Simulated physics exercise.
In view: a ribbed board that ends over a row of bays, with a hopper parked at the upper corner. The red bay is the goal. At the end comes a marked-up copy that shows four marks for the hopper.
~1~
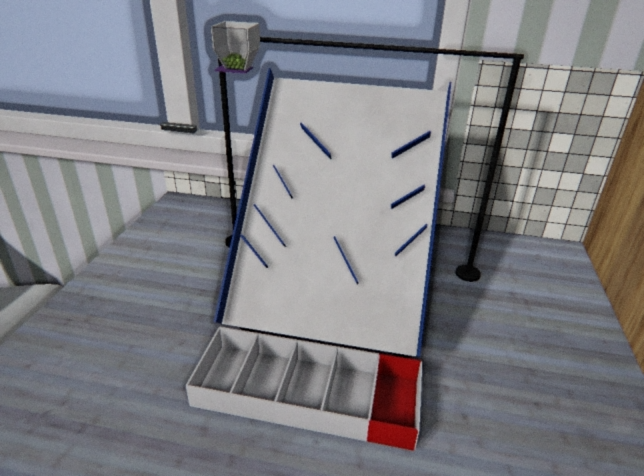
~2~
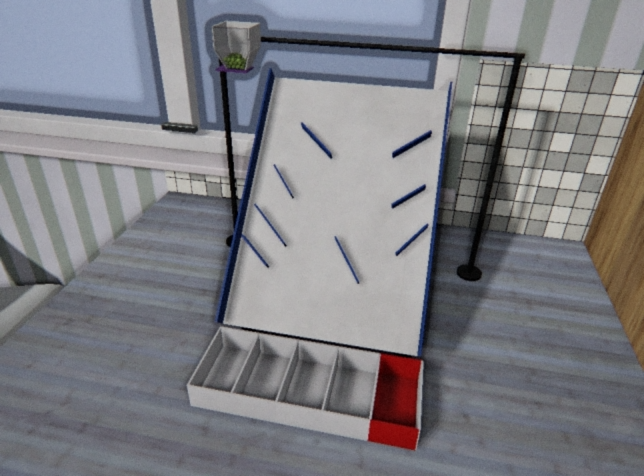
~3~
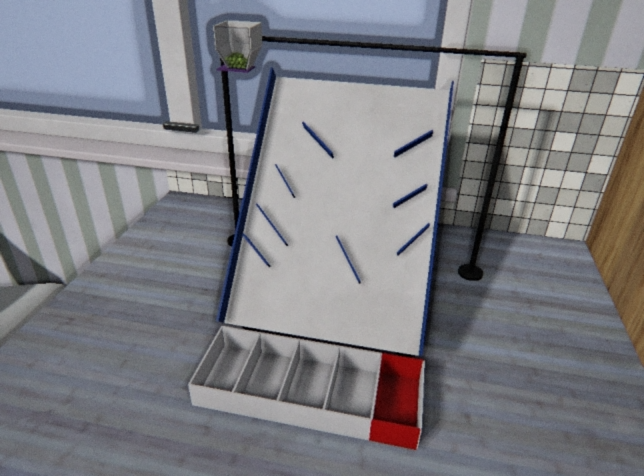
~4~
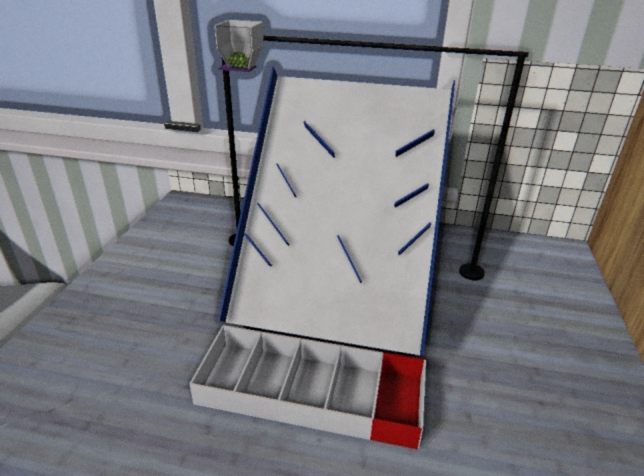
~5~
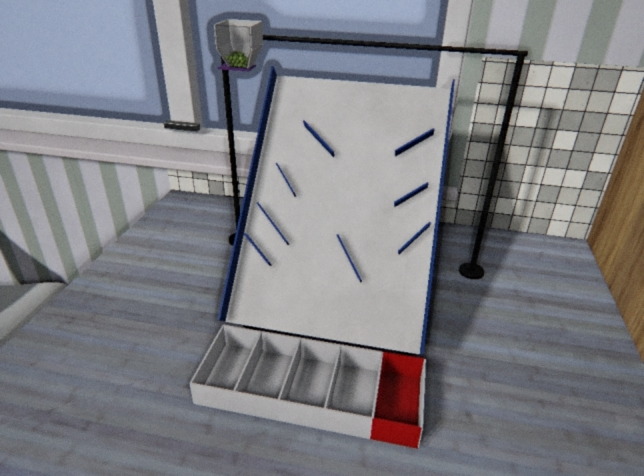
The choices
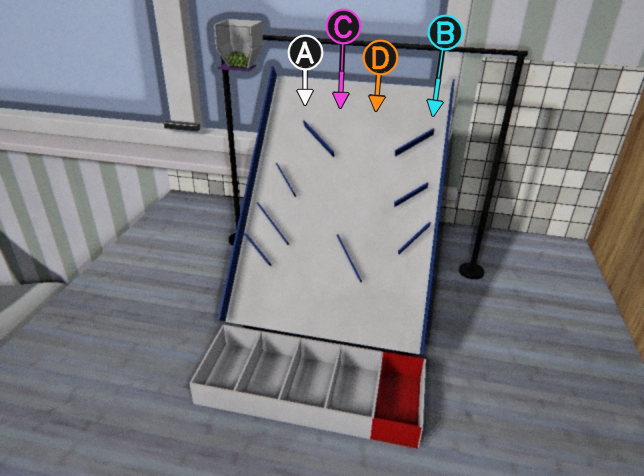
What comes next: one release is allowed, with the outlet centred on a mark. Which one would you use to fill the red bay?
The answer is mark C.
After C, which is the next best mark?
It is D.
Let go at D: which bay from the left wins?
The fifth.
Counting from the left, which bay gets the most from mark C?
The fifth.
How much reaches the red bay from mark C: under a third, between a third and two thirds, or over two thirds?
Mark C gives over two thirds.
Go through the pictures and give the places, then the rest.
The first picture shows hopper at (238, 61), dried peas, door shut.
The second picture shows ribs (301, 122) to (331, 154), (393, 153) to (432, 131), (274, 164) to (291, 194).
The third picture shows ribs (394, 204) to (427, 184), (256, 203) to (285, 243), (398, 253) to (429, 223).
The fourth picture shows ribs (244, 234) to (269, 264), (338, 235) to (361, 281).
The fifth picture shows red bay at (396, 432), number 5 of 5 from the left.
On the marked copy, mark A meets the board at (305, 99); mark B meets the board at (433, 110); mark C meets the board at (340, 102); mark D meets the board at (376, 105).
Choosing A, about a quarter in the red bay, about two thirds in other bays, a stray few held on the board.
Choosing B, about a quarter in the red bay, about two thirds in other bays, a small part held on the board, a stray few outside the box.
Choosing C, most in the red bay, about a quarter in other bays.
Choosing D, about half in the red bay, about a third in other bays, a small part outside the box.
